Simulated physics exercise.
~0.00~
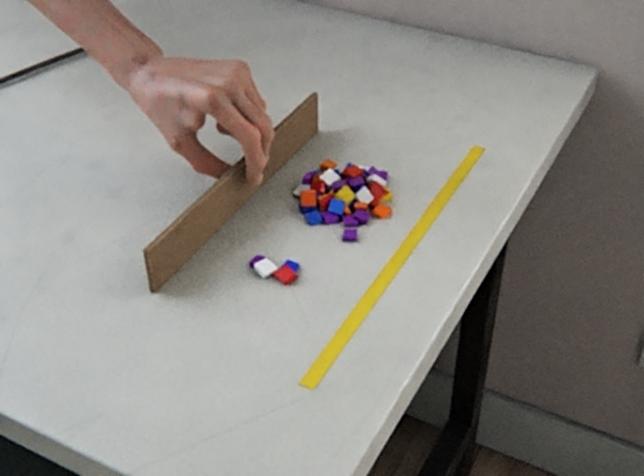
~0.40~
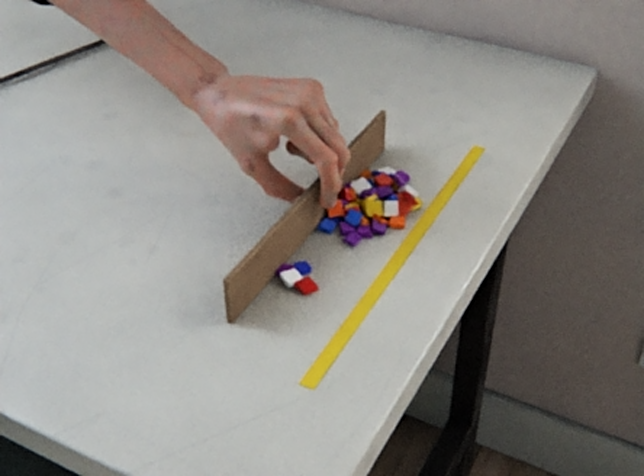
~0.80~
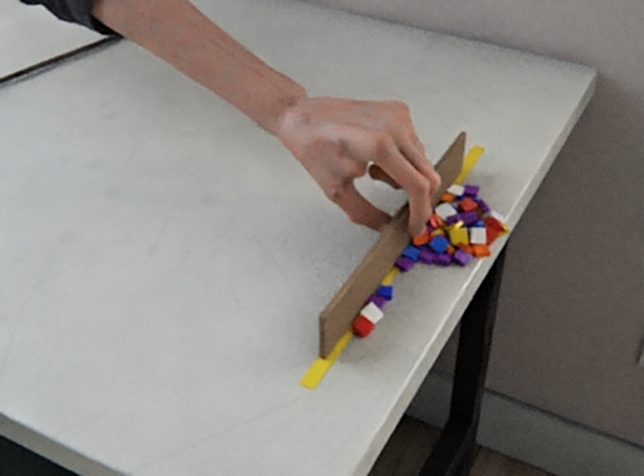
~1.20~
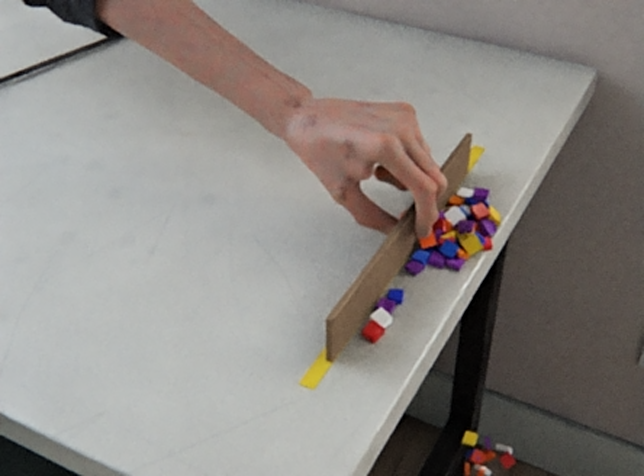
A hand slid an upright piece of brown card rightward across a pale table, pushing a big pile of colourful little cubes and a smaller cluster to the yellow tape, where it stopped; some of the bigger pile fell to the floor, while the small cluster stayed on.
